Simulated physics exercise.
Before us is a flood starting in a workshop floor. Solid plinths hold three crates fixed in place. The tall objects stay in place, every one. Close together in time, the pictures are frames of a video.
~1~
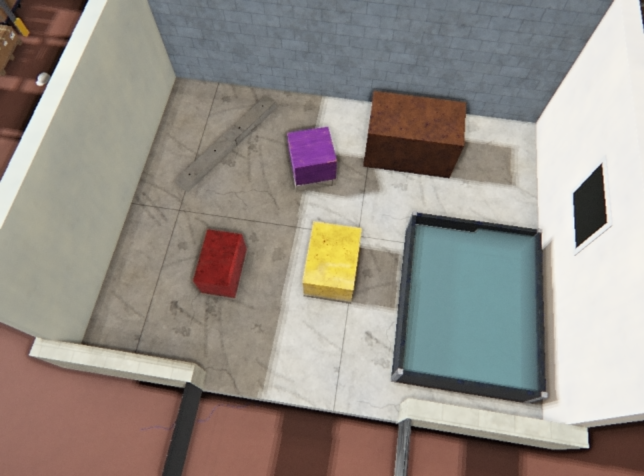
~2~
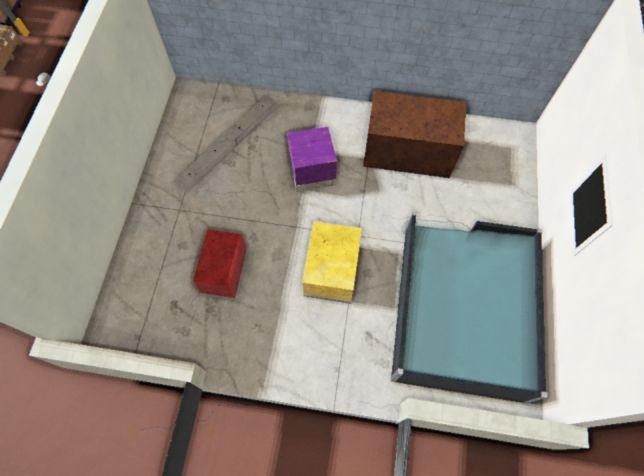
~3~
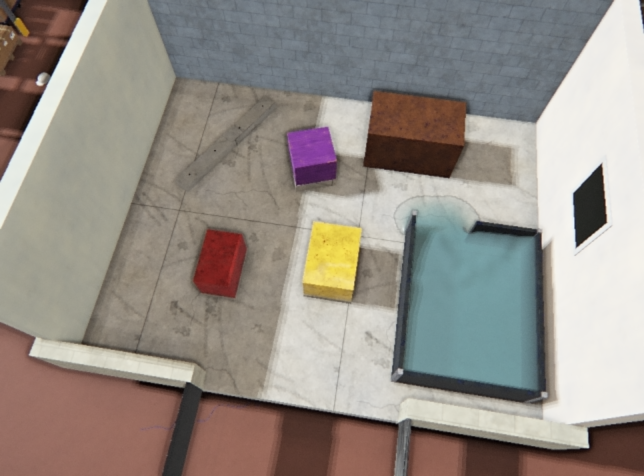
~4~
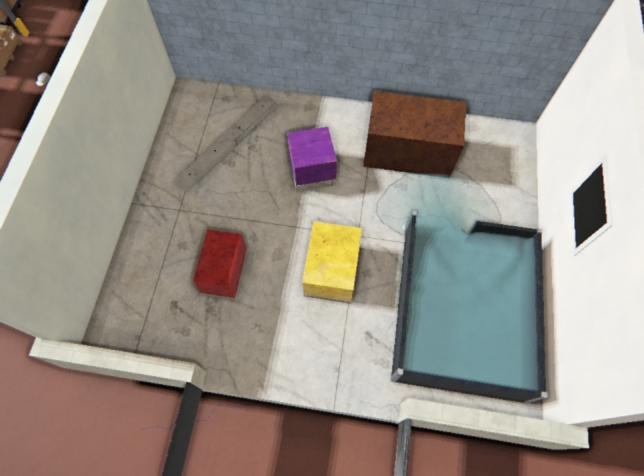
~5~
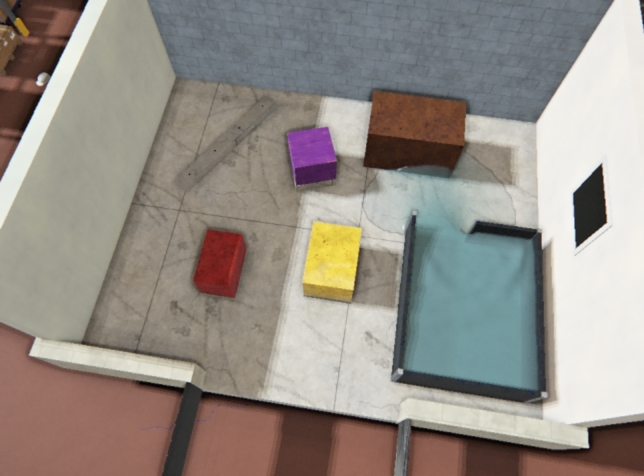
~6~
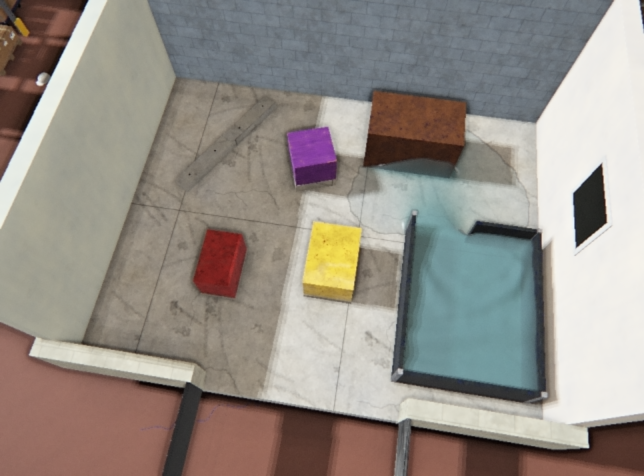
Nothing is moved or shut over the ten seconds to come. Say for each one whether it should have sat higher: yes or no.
Yellow crate - yes; red crate - yes; purple crate - yes.
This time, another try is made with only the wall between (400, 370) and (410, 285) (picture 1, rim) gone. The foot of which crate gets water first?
First: The one in yellow.
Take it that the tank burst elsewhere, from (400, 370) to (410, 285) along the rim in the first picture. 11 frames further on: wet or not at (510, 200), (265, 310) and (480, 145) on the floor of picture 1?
Okay, the first is left untouched, the next is waterlogged, and the last is left untouched.
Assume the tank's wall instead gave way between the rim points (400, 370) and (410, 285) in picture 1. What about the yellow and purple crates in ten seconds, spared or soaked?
Well, the yellow crate gets reached, and the purple crate is never reached as well.
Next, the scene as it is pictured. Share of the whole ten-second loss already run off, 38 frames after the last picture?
About 35 per cent.
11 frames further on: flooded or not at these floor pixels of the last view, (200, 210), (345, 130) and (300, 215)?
Status per point, in sequence: Unwetted, then waterlogged, then waterlogged.
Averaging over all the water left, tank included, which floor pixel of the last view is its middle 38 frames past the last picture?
Centre: Close to (387, 217).
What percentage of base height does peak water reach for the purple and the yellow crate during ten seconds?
About 180 and 150 per cent.
A moment on, water covers 20 % of the floor; the yellow crate not reached, the red crate not reached, the purple crate water round its plinth.
Next, water covers 30 % of the floor; the yellow crate water round its plinth, the red crate water round its plinth, the purple crate water round its plinth.
Then, water covers 55 % of the floor; the yellow crate water round its plinth, the red crate water round its plinth, the purple crate water round its plinth.
Later, water covers 80 % of the floor; the yellow crate water round its plinth, the red crate water round its plinth, the purple crate water round its plinth.
In the end, water covers 95 % of the floor; the yellow crate was topped, the red crate was topped, the purple crate was topped.
